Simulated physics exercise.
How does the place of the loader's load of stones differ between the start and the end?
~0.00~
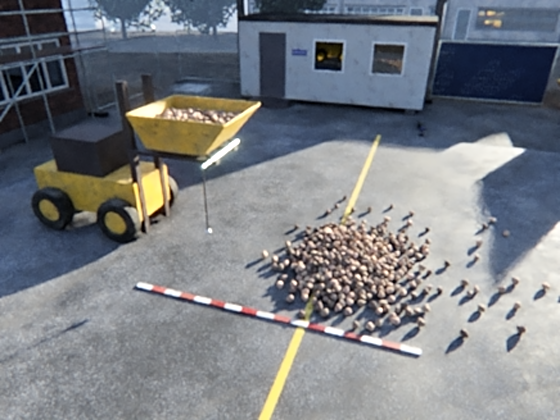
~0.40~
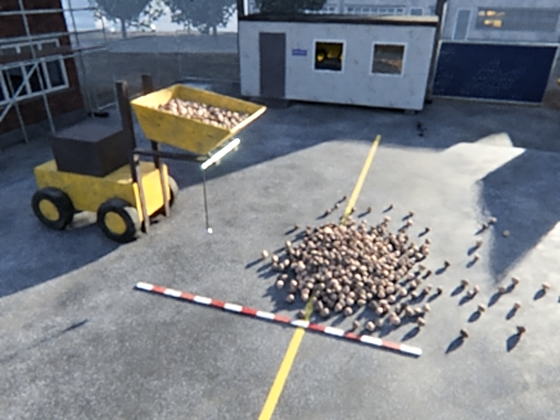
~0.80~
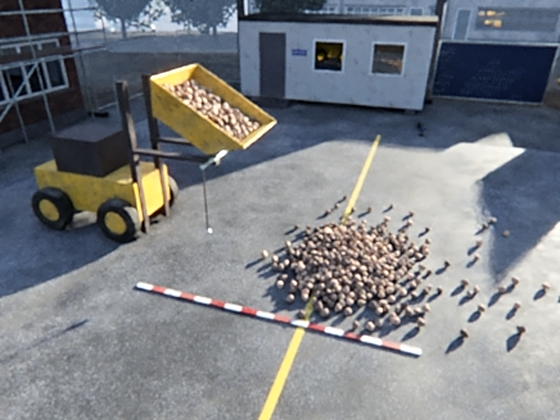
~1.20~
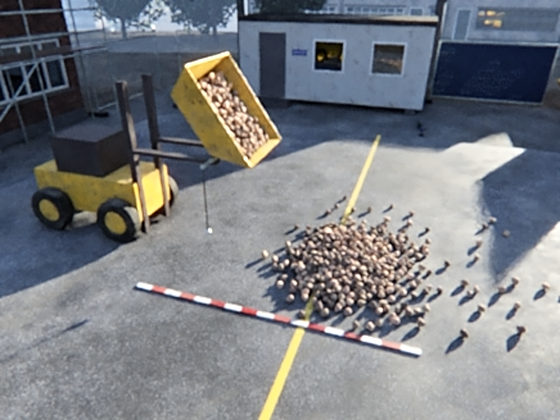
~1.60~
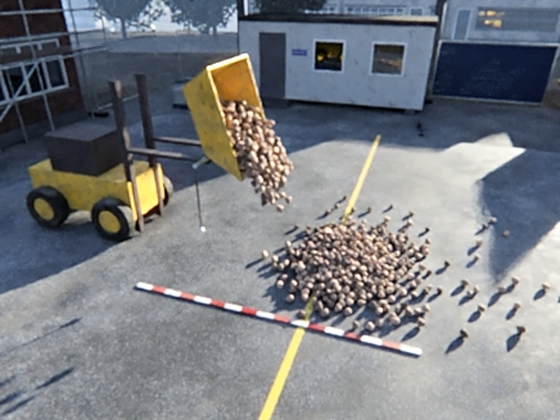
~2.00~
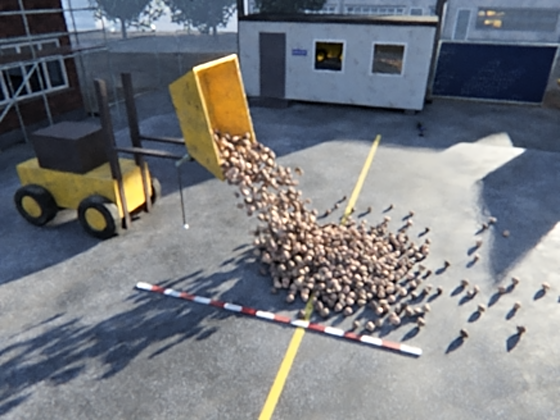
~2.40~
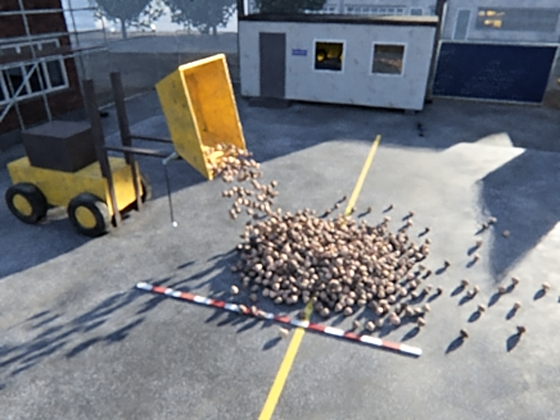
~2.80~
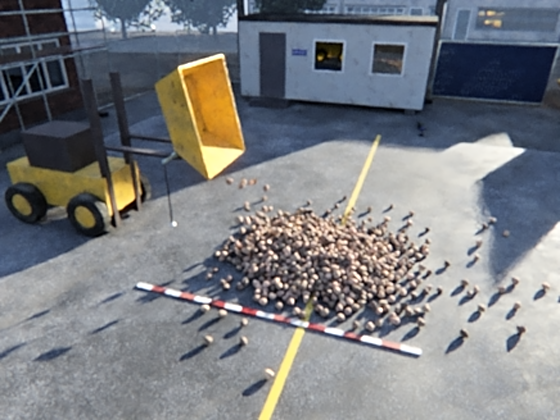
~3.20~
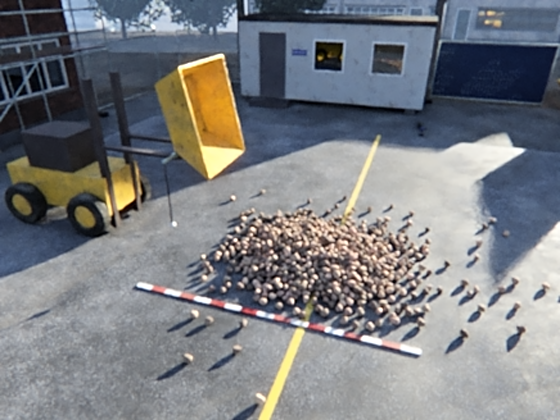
At the start the stones sit up in the yellow skip. At the end they lie on the ground, mostly in the pile, with a few scattered around it.
